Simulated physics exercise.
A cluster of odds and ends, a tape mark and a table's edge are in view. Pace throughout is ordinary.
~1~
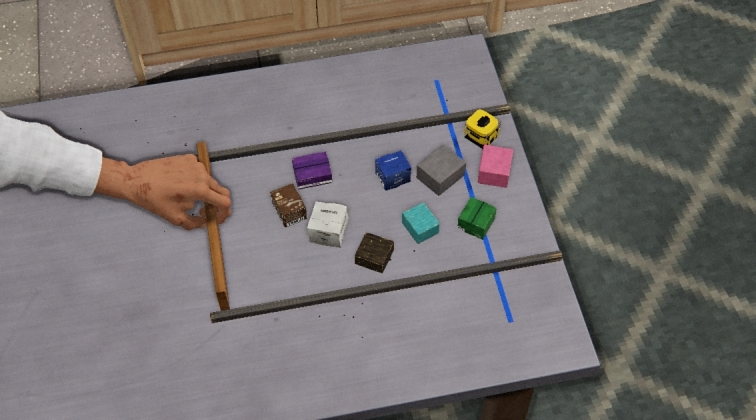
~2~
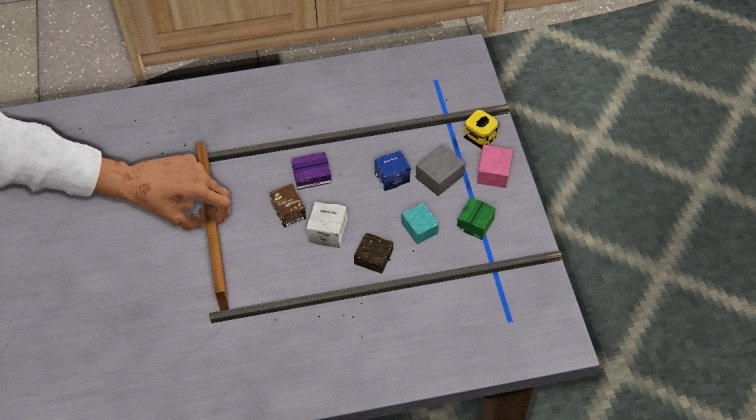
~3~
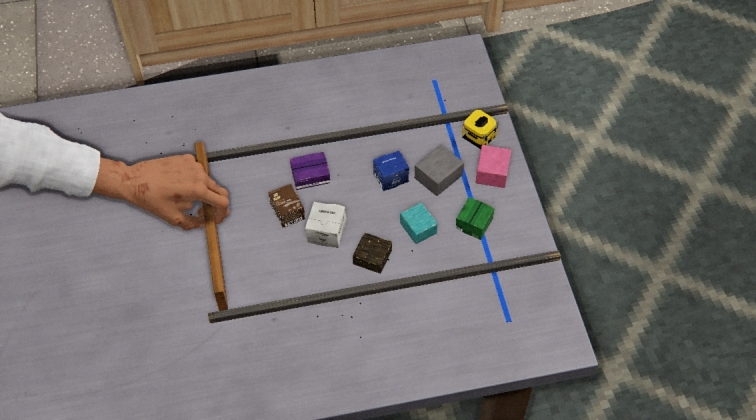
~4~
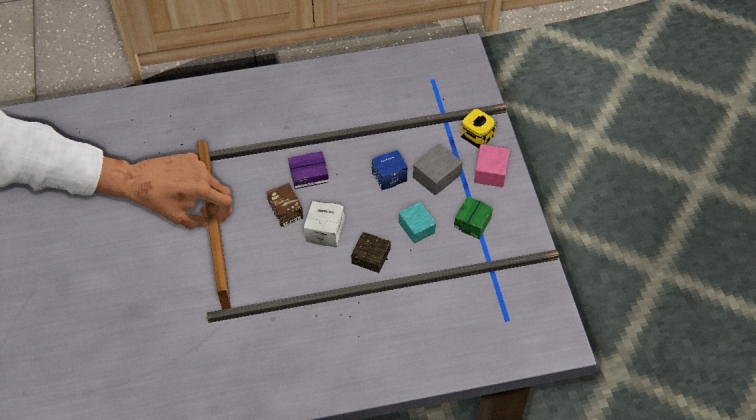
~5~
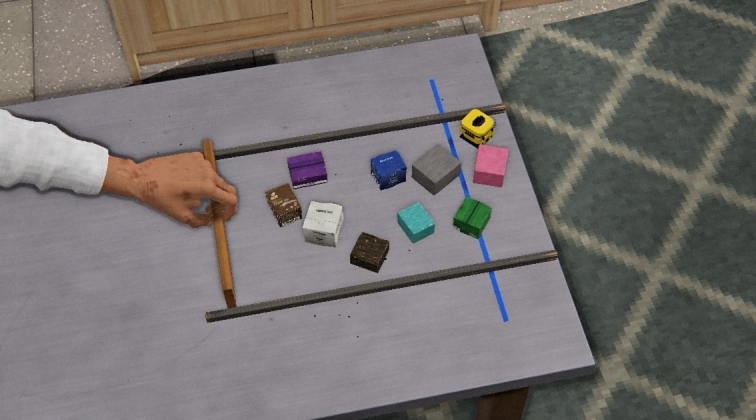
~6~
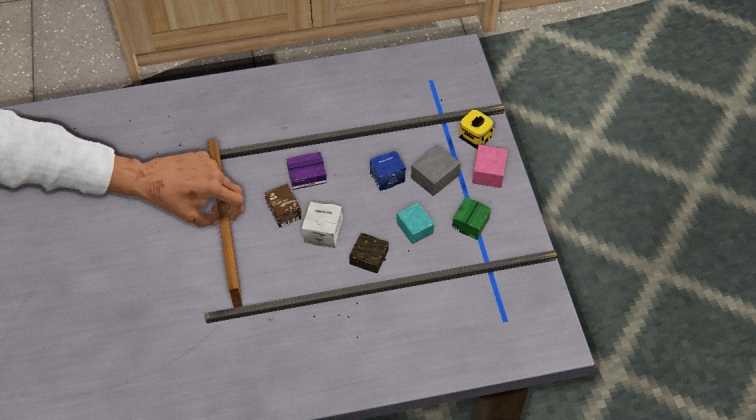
A hand holding a wooden board between two rails on a table, then sliding it slightly right toward scattered coloured blocks.
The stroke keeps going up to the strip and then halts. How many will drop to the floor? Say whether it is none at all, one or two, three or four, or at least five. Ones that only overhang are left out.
Falling ones: A lone one or two.
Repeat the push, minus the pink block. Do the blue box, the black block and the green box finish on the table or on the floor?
So: The blue box does not drop, the black block does not drop, the green box goes down.
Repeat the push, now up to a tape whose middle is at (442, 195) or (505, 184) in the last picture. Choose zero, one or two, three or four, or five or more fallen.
Lab note - per position, in order: None at all; five or over.
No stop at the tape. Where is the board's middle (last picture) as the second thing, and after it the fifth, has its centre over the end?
It sits near (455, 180), and then near (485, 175).
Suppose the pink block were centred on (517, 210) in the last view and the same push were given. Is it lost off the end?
From that start, the object then does not stay.
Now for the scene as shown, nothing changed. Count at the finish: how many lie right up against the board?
That number would be 5.
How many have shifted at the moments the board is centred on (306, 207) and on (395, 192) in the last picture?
Tally: First 3; then 8.
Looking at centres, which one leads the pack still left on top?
The yellow case.
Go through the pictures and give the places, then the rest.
The first picture shows pink block (495, 166); yellow case (482, 129); green box (477, 218); board (213, 224); tape (471, 191).
The second picture shows yellow case (481, 129); purple box (311, 171).
The third picture shows green box (475, 218); board (211, 224).
The fourth picture shows pink block (492, 166); black block (371, 252).
The fifth picture shows yellow case (477, 129); brown box (284, 205).
The sixth picture shows pink block (490, 166); yellow case (476, 129); green box (471, 218); board (225, 221); tape (465, 191).
Soon after, none off yet; pink block at rest near (490, 166); yellow case at rest near (476, 129); green box at rest near (471, 218).
Then, none off yet; pink block moved a little near (501, 166); yellow case at rest near (476, 129); green box moved well along near (516, 206).
At rest, the number that fall off is one or two; fallen, green box and pink block.
